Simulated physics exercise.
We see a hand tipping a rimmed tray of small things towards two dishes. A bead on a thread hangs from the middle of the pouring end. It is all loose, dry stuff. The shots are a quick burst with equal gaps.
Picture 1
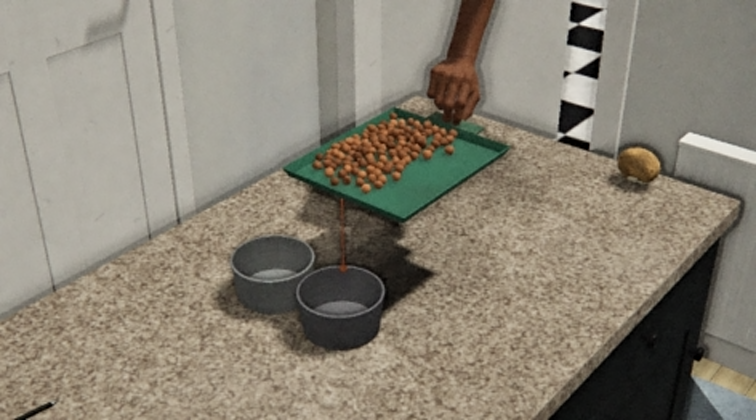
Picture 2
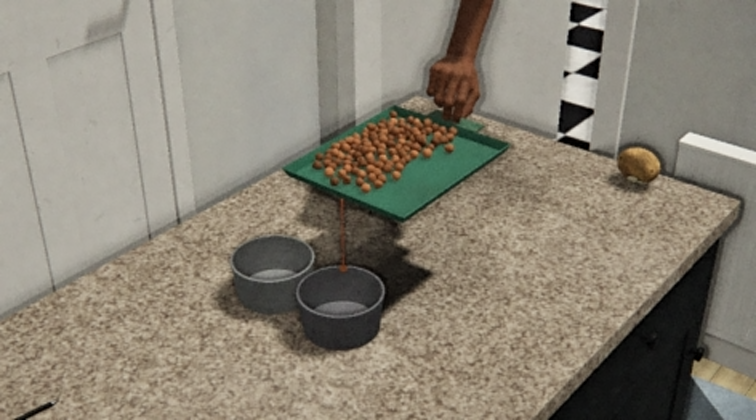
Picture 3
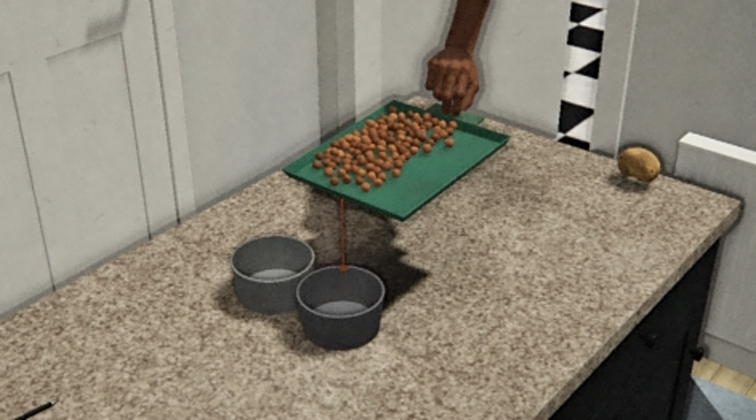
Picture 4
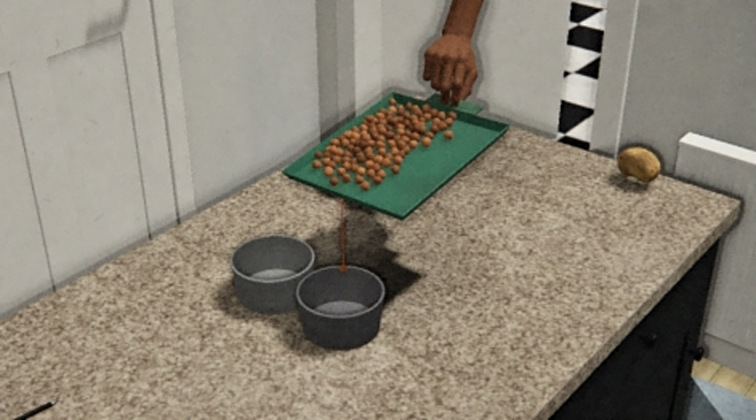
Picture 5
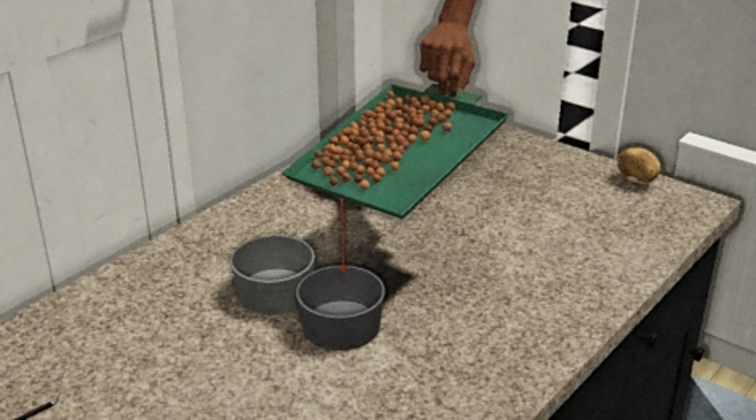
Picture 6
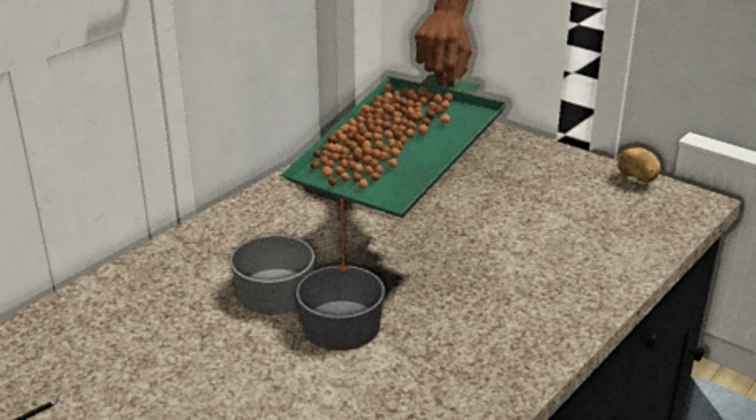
A brown-skinned hand grips the far end of a green rimmed tray above a speckled stone counter, seen from above at an angle in a pale-walled kitchen. Hazelnuts cover the tray's left side, a reddish thread hangs from its near end by two grey dishes, and a yellowish-brown object sits at right. The hand slowly raises the far end, tilting the tray slightly towards its left corner, while the nuts, dishes and camera stay still.
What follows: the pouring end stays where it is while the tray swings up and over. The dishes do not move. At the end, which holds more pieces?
The left-hand dish gets more.
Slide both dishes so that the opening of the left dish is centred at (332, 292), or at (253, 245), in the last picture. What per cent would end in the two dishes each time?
The first gives 30 %, the second 90 %.
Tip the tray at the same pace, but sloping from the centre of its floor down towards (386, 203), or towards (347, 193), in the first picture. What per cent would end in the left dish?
The first gives 0 %, the second 30 %.
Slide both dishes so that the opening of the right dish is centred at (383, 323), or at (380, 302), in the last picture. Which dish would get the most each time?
At the first place the left dish, at the second the dish on the left.
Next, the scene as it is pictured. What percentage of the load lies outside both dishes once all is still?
About 10 per cent.
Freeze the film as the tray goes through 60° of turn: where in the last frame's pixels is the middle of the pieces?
Around (312, 174).
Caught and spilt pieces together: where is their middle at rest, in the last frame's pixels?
Near (281, 292).
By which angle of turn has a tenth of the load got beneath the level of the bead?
Near 60 degrees.
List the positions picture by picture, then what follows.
In the first frame, corners of the pouring end near (288, 167) and (403, 214), level; middle of the load near (382, 150), hazelnuts; left dish near (244, 290); right dish near (313, 325); bead on its thread near (343, 268).
In the second frame, corners of the pouring end near (288, 168) and (403, 214), level; middle of the load near (382, 148).
In the third frame, corners of the pouring end near (288, 169) and (402, 213), tipped barely, lowest at the left corner; middle of the load near (382, 145).
In the fourth frame, corners of the pouring end near (288, 170) and (402, 212), tipped a little, lowest at the left corner; middle of the load near (381, 141).
In the fifth frame, corners of the pouring end near (287, 172) and (401, 211), tipped a little, lowest at the left corner; middle of the load near (380, 136).
In the sixth frame, corners of the pouring end near (287, 173) and (400, 210), tipped clearly, lowest at the left corner; middle of the load near (378, 132); left dish near (244, 290); right dish near (313, 325).
Shortly afterwards, tray tipped steeply; the bulk on the tray; only a few in the right dish; a little in the left dish; near a quarter in the air.
Next, tray tipped right over; near a quarter in the right dish; near two thirds in the left dish; a little outside both; only a few in the air.
Some moments later, tray tipped past a quarter turn; near a quarter in the right dish; near two thirds in the left dish; a little outside both.
In the end, tray tipped past a quarter turn; near a quarter in the right dish; near two thirds in the left dish; a little outside both.
